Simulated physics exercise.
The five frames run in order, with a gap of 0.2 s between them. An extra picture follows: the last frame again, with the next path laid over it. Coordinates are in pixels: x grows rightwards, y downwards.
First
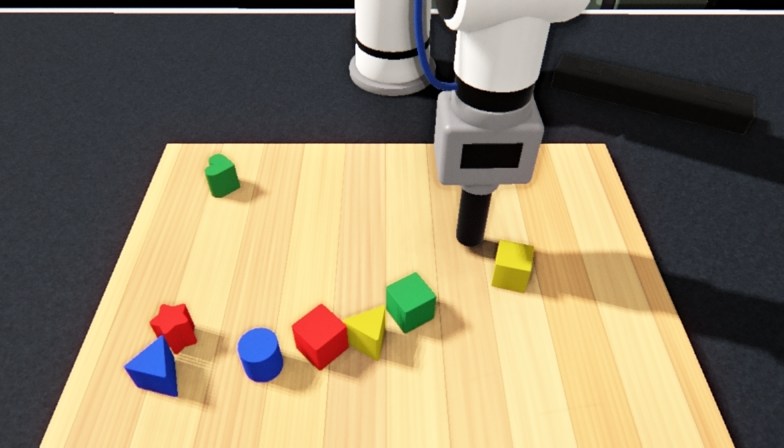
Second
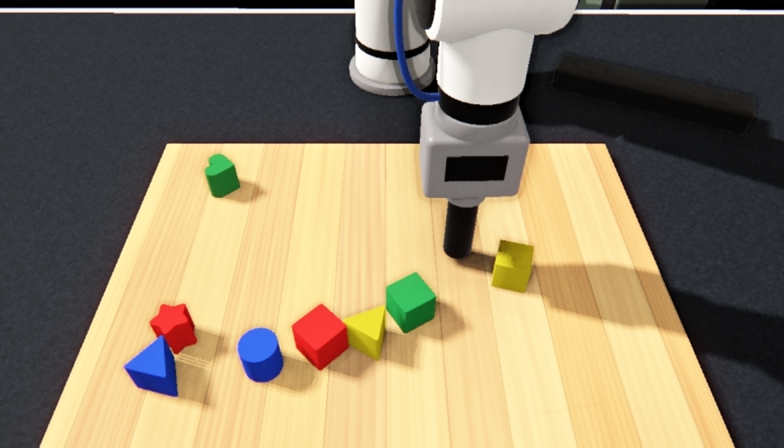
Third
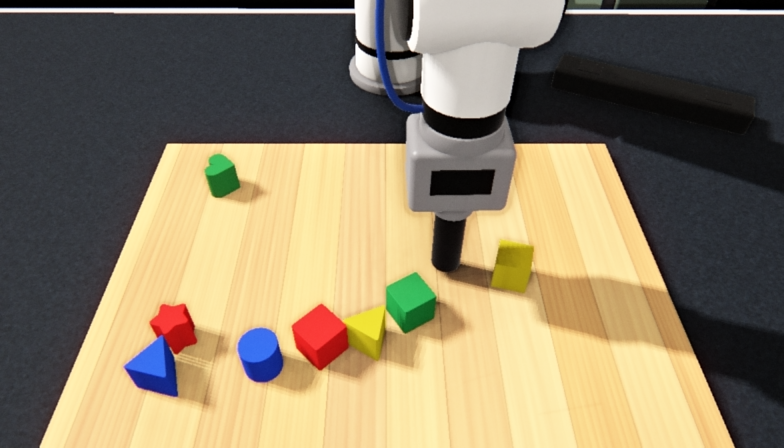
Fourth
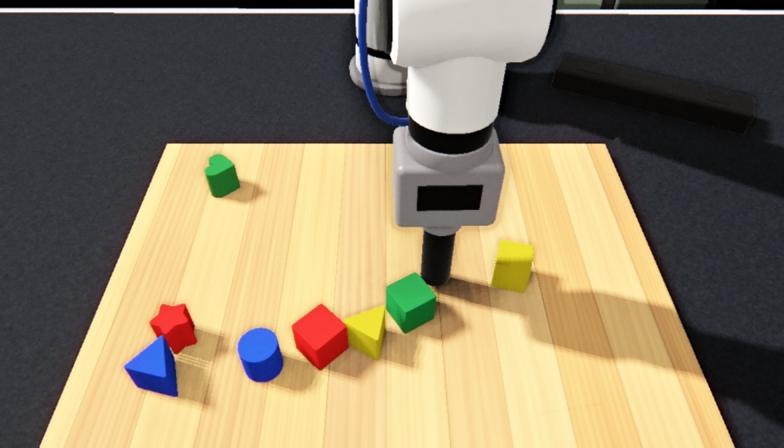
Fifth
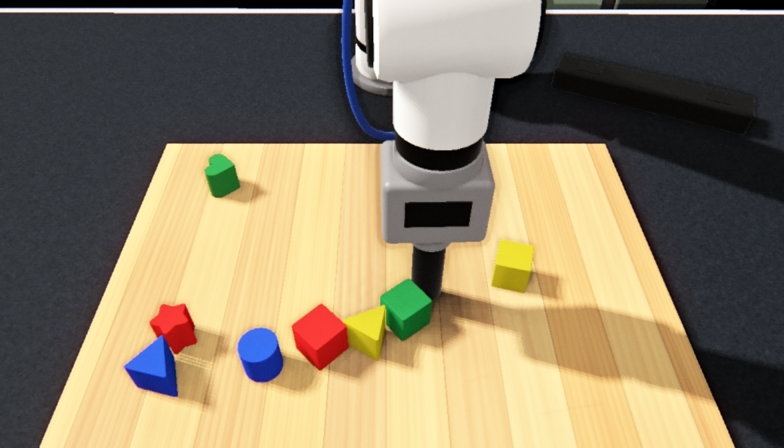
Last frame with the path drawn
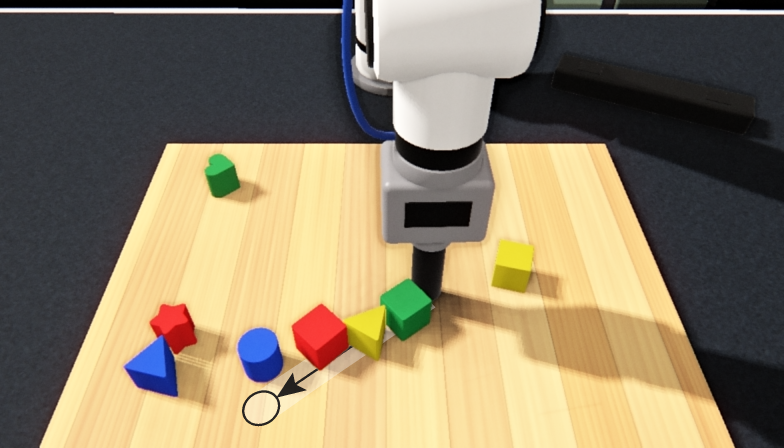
The robot arm moved its black post down and to the left across the wooden board, reached the green cube, and nudged it slightly toward the viewer while the other colored blocks stayed still.
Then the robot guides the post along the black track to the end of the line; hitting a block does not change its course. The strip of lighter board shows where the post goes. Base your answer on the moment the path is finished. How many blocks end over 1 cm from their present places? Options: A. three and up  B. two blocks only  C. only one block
Option A.
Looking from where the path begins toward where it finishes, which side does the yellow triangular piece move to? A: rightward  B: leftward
My pick is B.
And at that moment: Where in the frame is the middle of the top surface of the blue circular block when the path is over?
I'd say the blue circular block ends with its top centre at (217, 338).
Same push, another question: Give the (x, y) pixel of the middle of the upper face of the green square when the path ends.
Its top centre lands on (384, 345).
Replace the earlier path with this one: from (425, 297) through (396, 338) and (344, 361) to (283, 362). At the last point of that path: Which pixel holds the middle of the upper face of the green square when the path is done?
The middle of the upper face of the green square will lie at about (376, 369) in the picture.
Path on the board, from (425, 297) directly to (261, 408).
What follows on the original path. One third of the way, post at (375, 325); yellow triangular piece at (352, 346), turned 95° clockwise; green square at (384, 339), turned 70° anticlockwise.
Two thirds of the way, post at (319, 361); blue circular block at (236, 343); red square at (282, 335), turned 60° clockwise; yellow triangular piece at (332, 370); green square at (384, 345), turned 85° anticlockwise.
At the end, post at (259, 402); blue circular block at (217, 338); red square at (266, 339), turned 95° clockwise; yellow triangular piece at (331, 372), turned 10° anticlockwise; green square at (384, 345), turned 85° anticlockwise.
